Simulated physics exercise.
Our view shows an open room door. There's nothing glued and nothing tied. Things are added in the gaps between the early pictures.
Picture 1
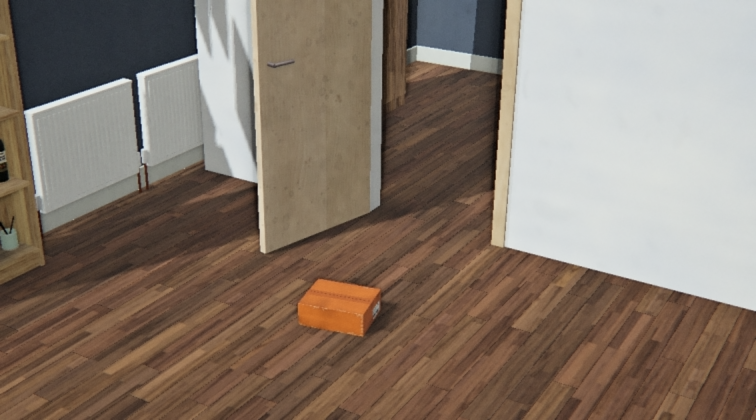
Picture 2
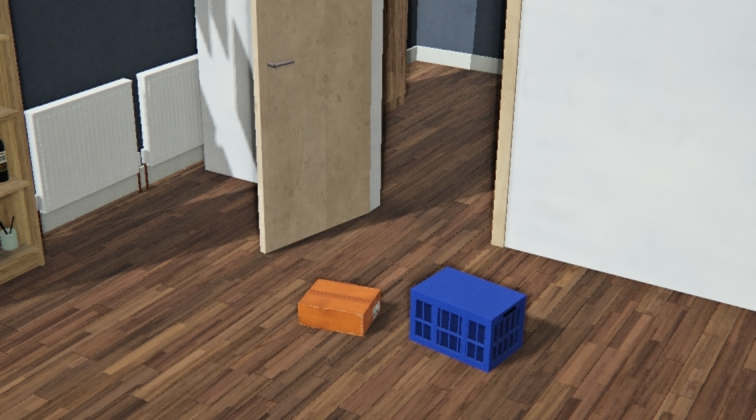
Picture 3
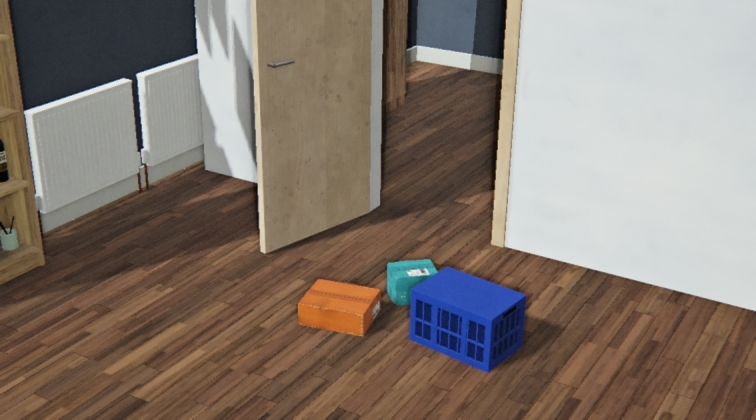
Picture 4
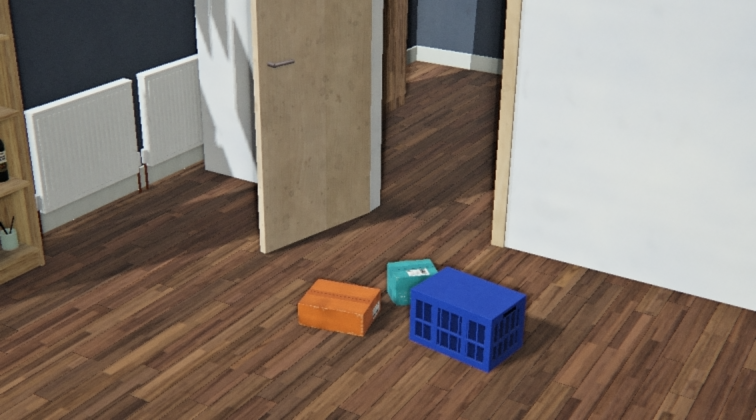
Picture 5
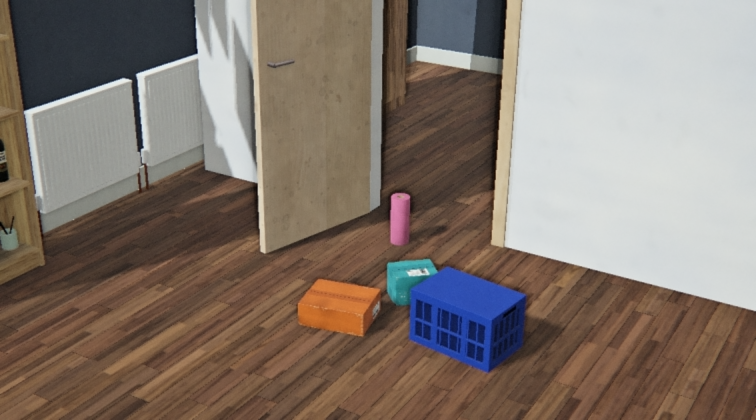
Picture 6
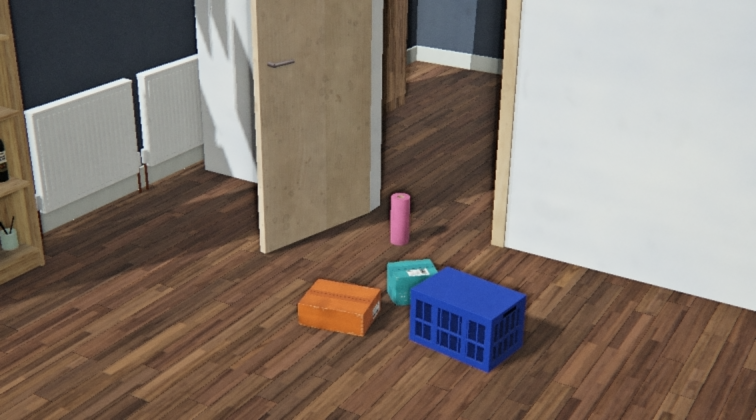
In this clip, a wooden door stands open and still beside an orange parcel on the floor; a blue crate appears to its right, then a turquoise parcel behind them, and finally an upright pink roll near the doorway.
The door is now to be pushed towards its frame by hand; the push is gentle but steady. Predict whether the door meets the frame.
Prediction: The door meets the frame.
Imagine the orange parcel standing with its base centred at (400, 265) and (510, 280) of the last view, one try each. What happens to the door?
First it cannot finish its swing, then it finishes its swing.
Then, 1.50 s past the last view, door at 52°.
Then, 2.10 s past the last view, door at 22°; pink roll displaced about its own width near (425, 215).
Finally, door at 0°; moved from the start, pink roll; the other 3 still in place. Final places as the last picture's camera would see them, pink roll near (447, 204).
